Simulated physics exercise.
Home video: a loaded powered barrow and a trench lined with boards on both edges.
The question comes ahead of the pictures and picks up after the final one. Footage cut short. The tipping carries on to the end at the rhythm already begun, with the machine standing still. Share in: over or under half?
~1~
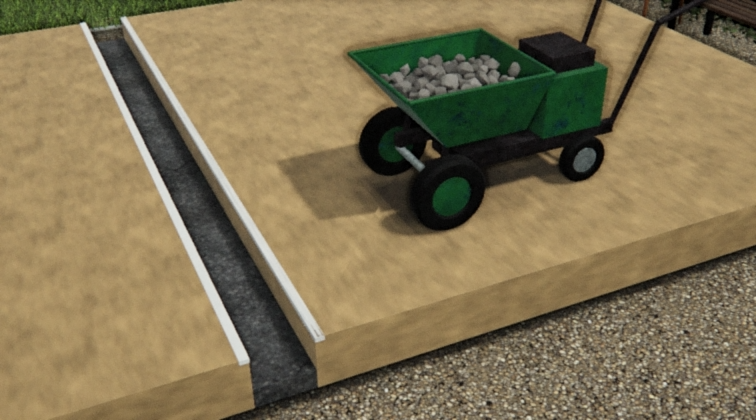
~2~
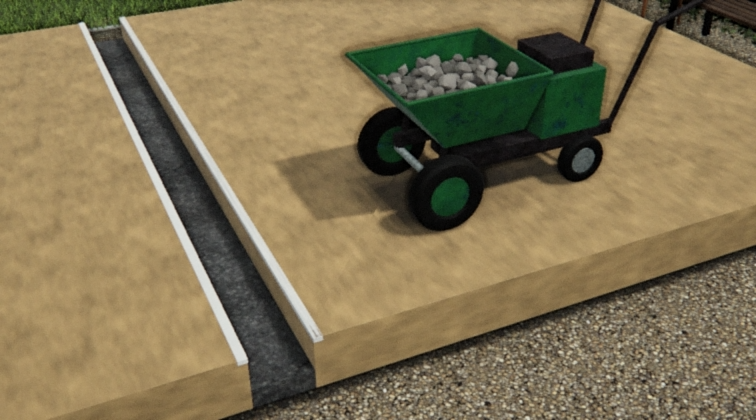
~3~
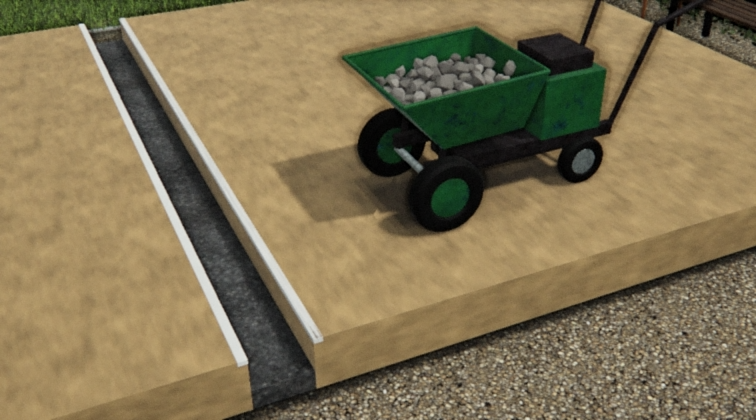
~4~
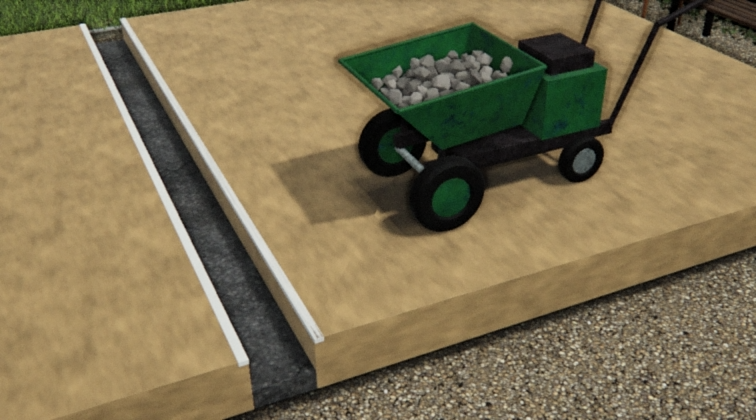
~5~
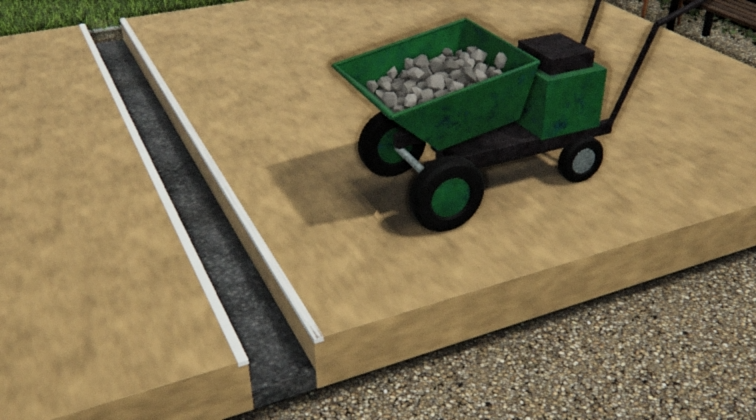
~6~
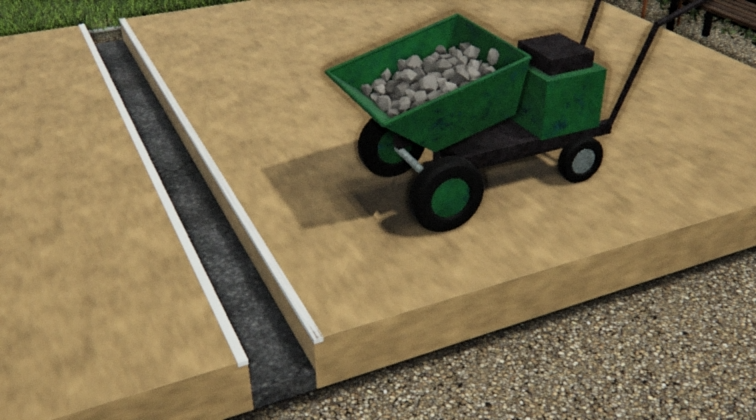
The trench will most likely get the lesser share of it.
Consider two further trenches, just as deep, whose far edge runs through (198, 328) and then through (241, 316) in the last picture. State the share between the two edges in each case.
Near 30 % and 30 %.
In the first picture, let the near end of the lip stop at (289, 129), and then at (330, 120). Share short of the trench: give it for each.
You'd see close to 0 per cent the first time and close to 0 per cent the next.
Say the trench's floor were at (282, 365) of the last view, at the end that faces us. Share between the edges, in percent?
Estimate: Approx. 30 per cent.
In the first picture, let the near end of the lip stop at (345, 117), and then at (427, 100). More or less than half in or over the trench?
In the first case upwards of half; in the second case a smaller fraction.
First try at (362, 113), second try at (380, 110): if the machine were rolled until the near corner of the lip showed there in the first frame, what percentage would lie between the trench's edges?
About 90 per cent for the first spot and about 70 per cent for the second.
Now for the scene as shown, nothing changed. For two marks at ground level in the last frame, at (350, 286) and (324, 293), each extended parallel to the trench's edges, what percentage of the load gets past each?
Roughly 70 per cent, and 50 per cent.
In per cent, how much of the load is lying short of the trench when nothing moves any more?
About 45 %.
Soon after the last picture, skip tipped steeply; all in the skip.
A little later, skip tipped right over; most in the skip; a small part short of the trench.
Later still, skip tipped right over; about a quarter in the skip; about half short of the trench; about a quarter in or heaped over the trench.
At rest, skip tipped right over; about a quarter in the skip; about half short of the trench; about a third in or heaped over the trench; none beyond it.
